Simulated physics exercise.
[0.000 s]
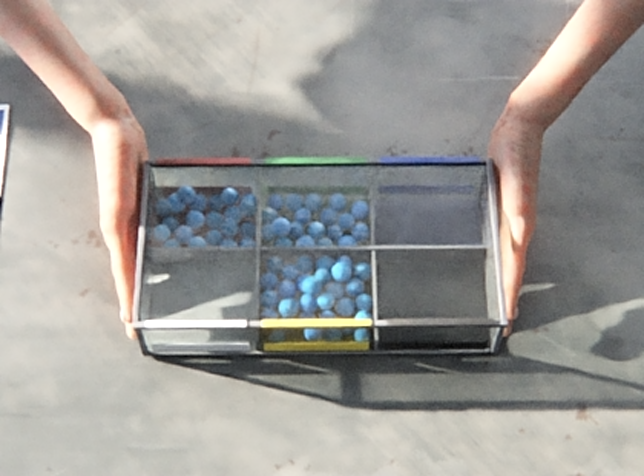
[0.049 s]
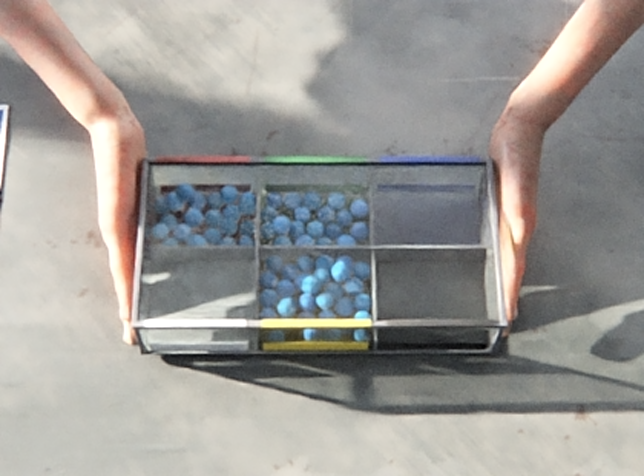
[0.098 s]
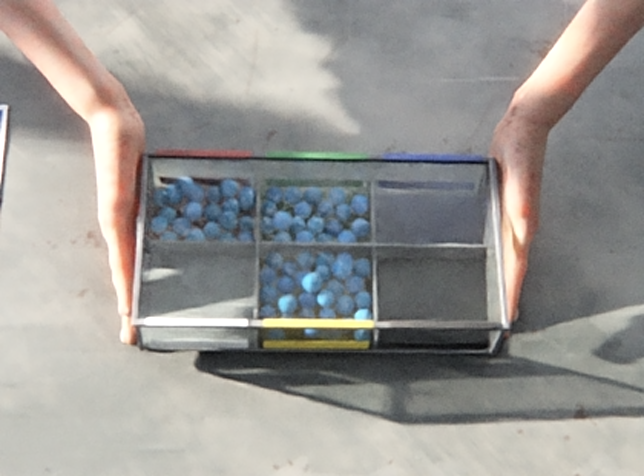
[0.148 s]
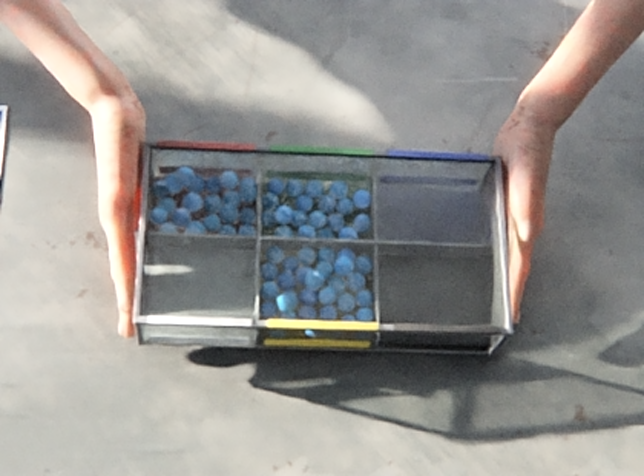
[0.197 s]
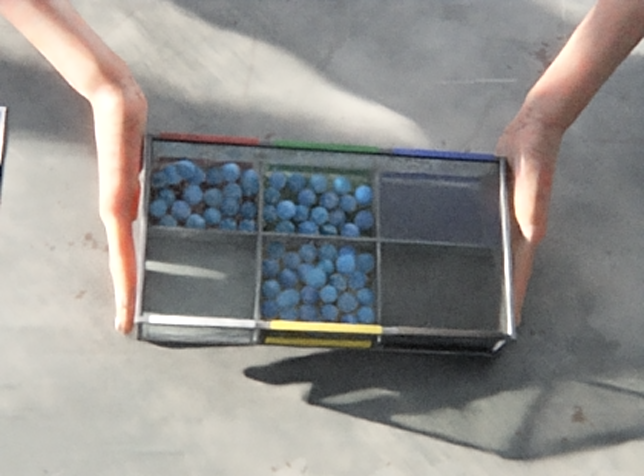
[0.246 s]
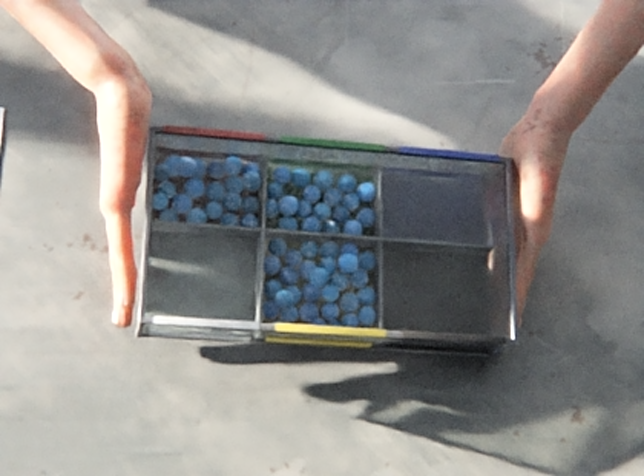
At first, two hands hold a clear, divided box level above a grey surface, with blue balls filling three of its six compartments. The hands then gradually tilt it, the right side dipping slightly lower than the left, while the balls stay in their compartments and the shadow below shifts.
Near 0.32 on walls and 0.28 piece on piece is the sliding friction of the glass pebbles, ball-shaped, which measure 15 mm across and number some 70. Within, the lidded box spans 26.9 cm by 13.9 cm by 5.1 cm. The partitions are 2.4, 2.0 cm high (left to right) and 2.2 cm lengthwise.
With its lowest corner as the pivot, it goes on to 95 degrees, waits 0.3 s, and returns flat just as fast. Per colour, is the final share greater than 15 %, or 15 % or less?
Red compartment: 15 % or less, blue compartment: 15 % or less, green compartment: 15 % or less, yellow compartment: Greater than 15 %, white compartment: 15 % or less, black compartment: Greater than 15 %.
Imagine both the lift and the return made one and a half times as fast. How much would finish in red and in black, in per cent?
My answer: Red gets 0 %, while black gets 75 %.
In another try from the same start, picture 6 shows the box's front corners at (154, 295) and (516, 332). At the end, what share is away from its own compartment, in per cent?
Near 95 %.
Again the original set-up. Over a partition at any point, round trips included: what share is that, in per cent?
I'd put it at some 85 percent of the pieces.
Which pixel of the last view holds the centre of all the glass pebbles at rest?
Near (418, 310).
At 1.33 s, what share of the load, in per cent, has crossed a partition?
At that time I'd say around 75 per cent.
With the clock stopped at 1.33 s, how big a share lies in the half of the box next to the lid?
Around 60 %.
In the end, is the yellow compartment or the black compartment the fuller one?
Black comes out ahead.
Then, at 1.33 s, tilt 95 degrees; red 5 %, green 5 %, yellow 40 %, black 50 %.
Then, at 2.05 s, tilt 48 degrees; yellow 25 %, black 75 %.
After 2.80 s, tilt 0 degrees; yellow 25 %, black 75 %.
By 3.7 s all is still; red 0 %, blue 0 %, green 0 %, yellow 25 %, white 0 %, black 75 %.
